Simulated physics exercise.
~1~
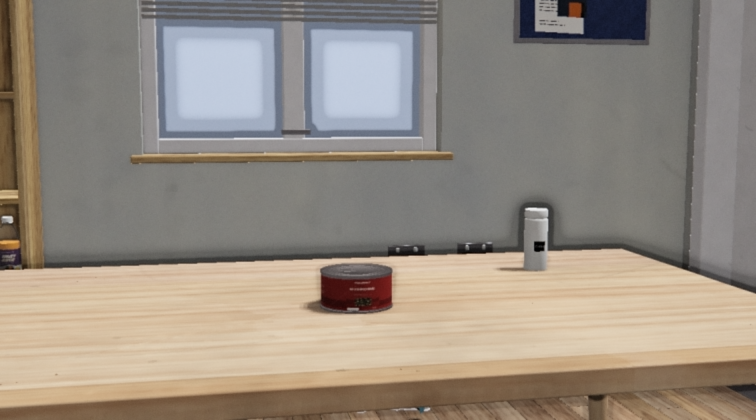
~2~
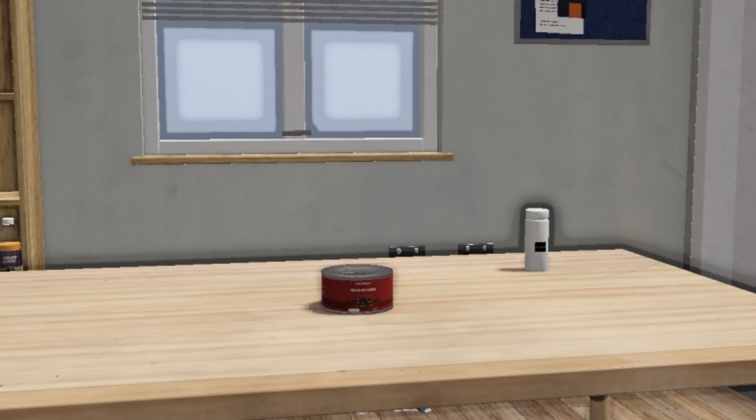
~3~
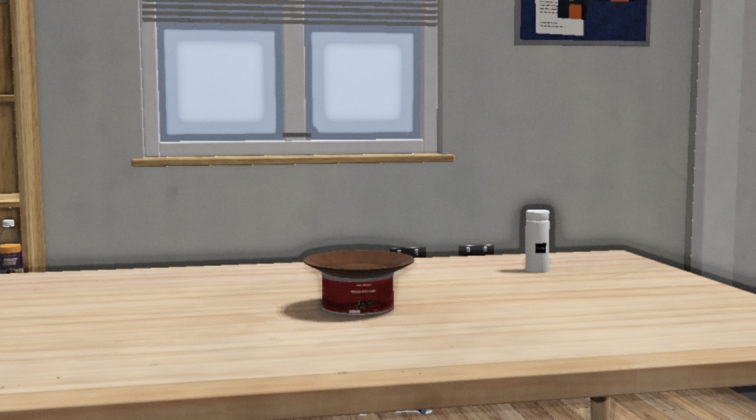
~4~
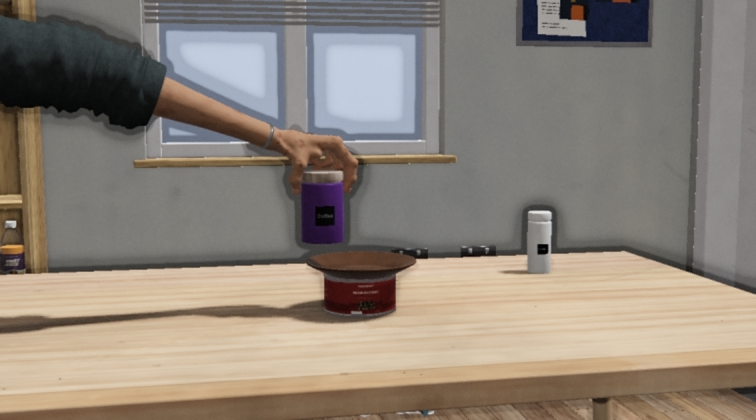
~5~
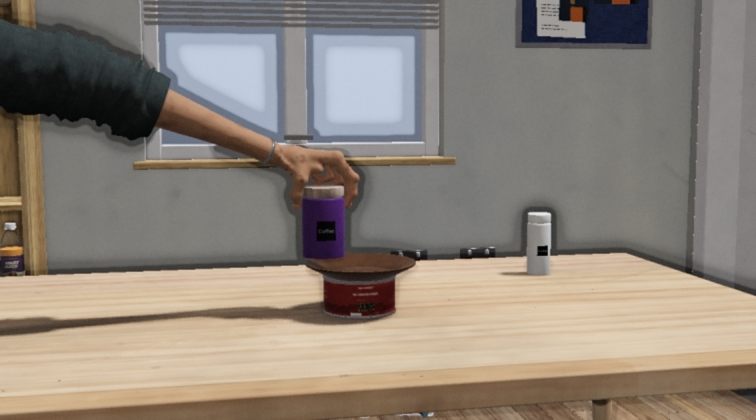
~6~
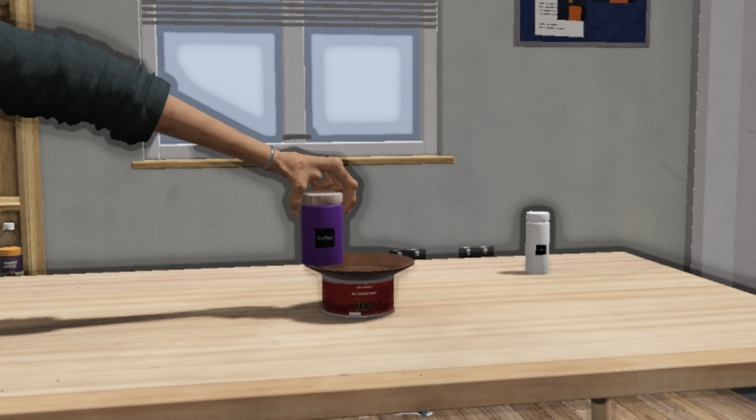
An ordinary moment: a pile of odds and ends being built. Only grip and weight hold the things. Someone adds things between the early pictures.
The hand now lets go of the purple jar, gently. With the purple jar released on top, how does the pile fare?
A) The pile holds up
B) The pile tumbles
A.
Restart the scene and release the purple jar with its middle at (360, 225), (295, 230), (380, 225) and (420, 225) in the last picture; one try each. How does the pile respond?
Attempt one, the pile survives; attempt two, it falls over; attempt three, it survives; attempt four, it falls over.
Then, 0.50 s on from there, no change.
Then, 1.30 s on from there, purple jar resting near (322, 228).
In the end, all 4 unmoved. At the end, from the last picture's camera, purple jar near (322, 228). The pile keeps its balance.
